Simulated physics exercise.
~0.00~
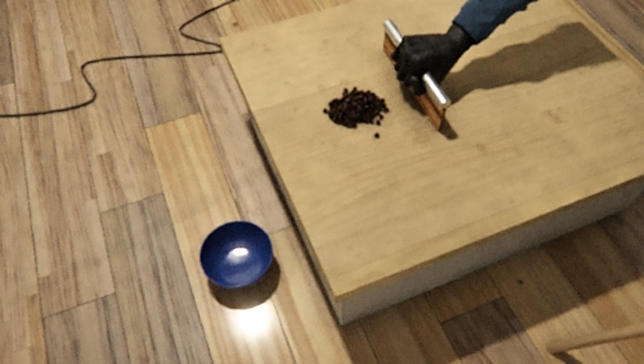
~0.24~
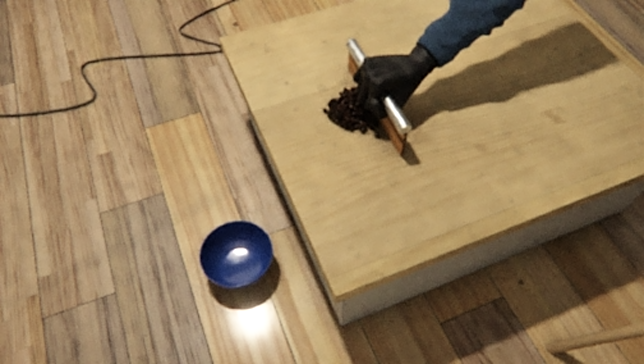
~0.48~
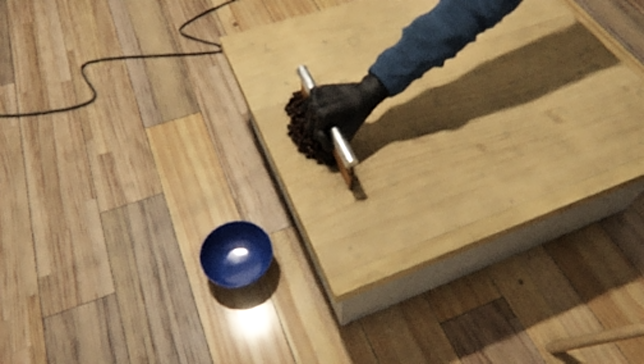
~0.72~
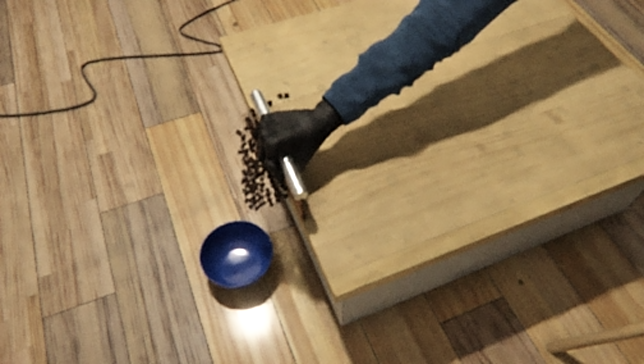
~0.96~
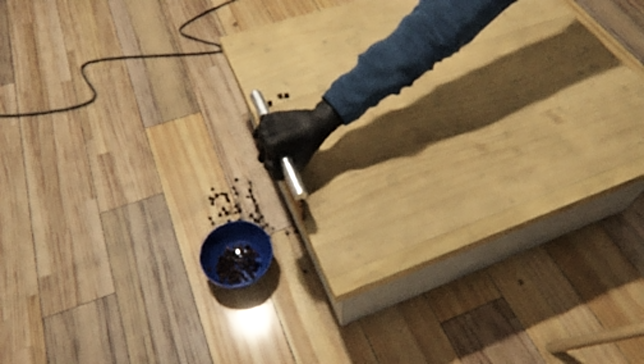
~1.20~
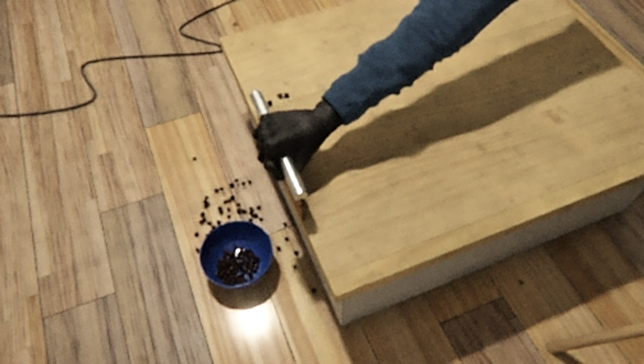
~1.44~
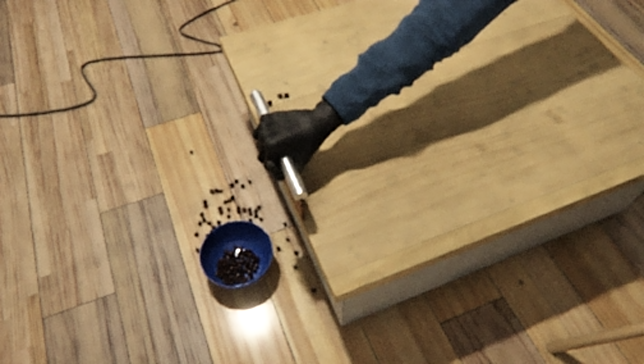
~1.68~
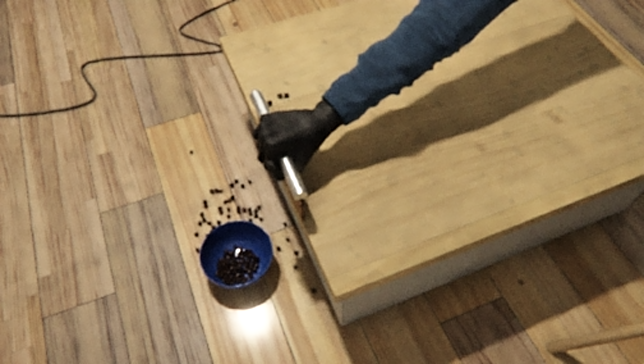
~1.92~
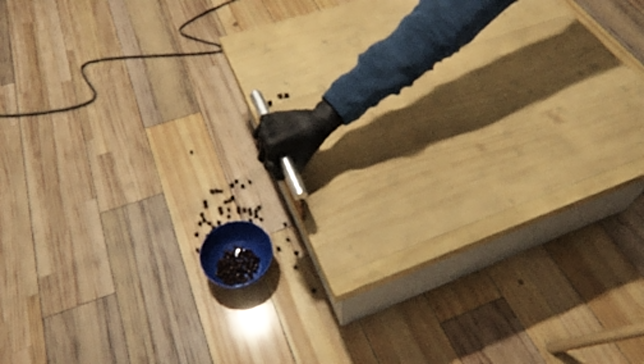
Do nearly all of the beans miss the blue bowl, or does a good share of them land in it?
A good share of the beans land in the blue bowl, though many others miss it and lie scattered on the floor.
